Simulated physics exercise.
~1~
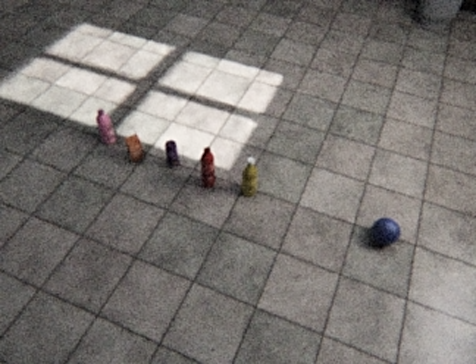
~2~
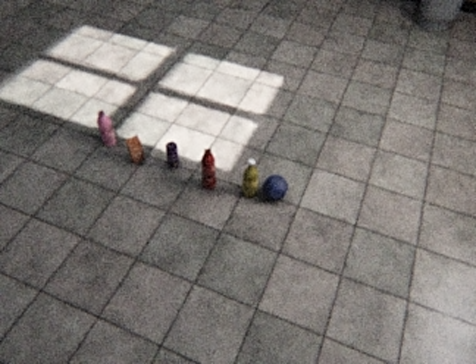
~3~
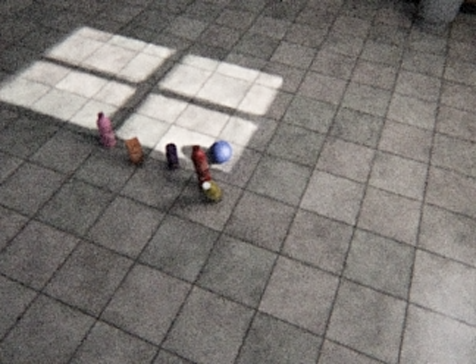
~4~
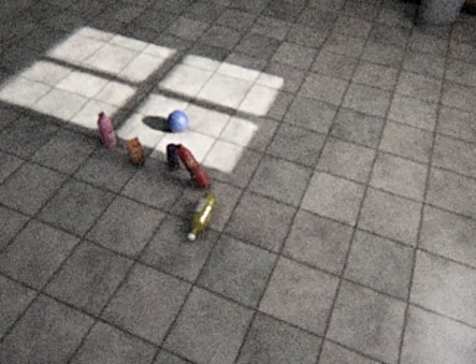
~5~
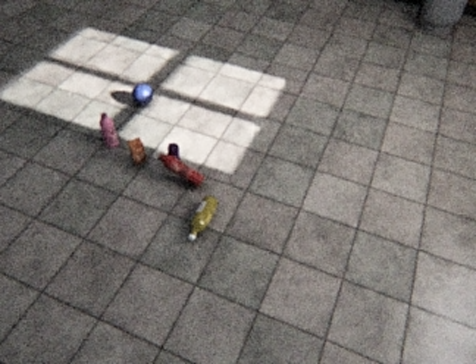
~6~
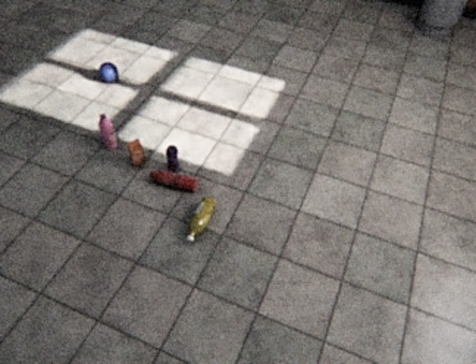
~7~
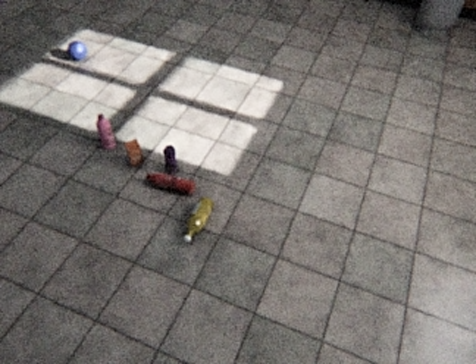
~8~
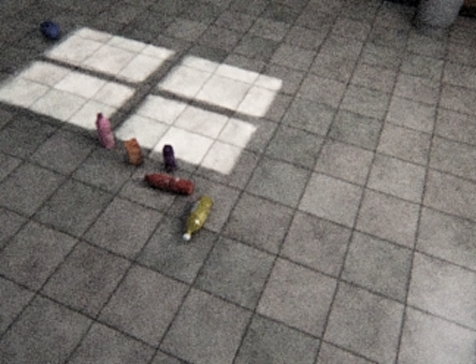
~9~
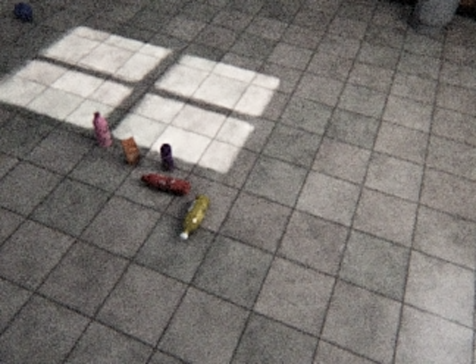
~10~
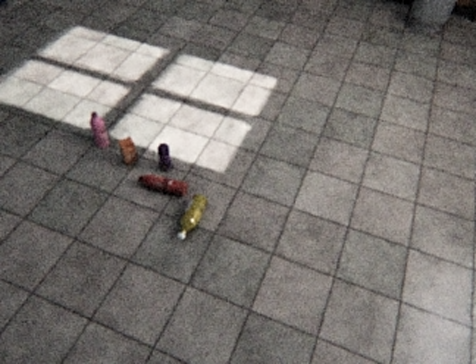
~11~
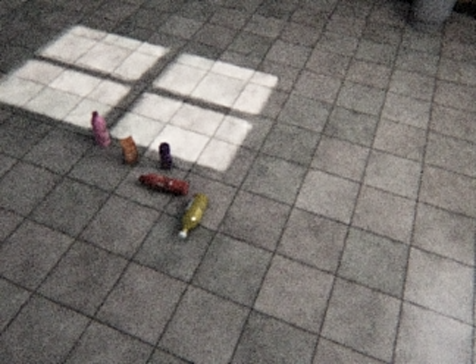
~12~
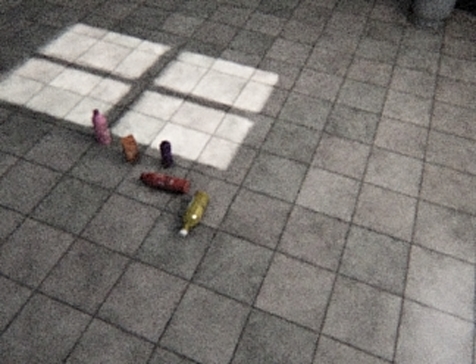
A blue ball rolls in from the right across a grey tiled floor, seen from above at an angle by a slightly swaying camera, towards a loose row of five items near a patch of window light. From left to right stand a pink bottle, an orange carton, a small purple can, a red bottle and a yellow bottle. The ball strikes the yellow bottle, which topples, and the red bottle tips over too. The ball continues up and left across the sunlit patch and leaves the view. The yellow and red bottles end lying on their sides, while the other three remain upright.
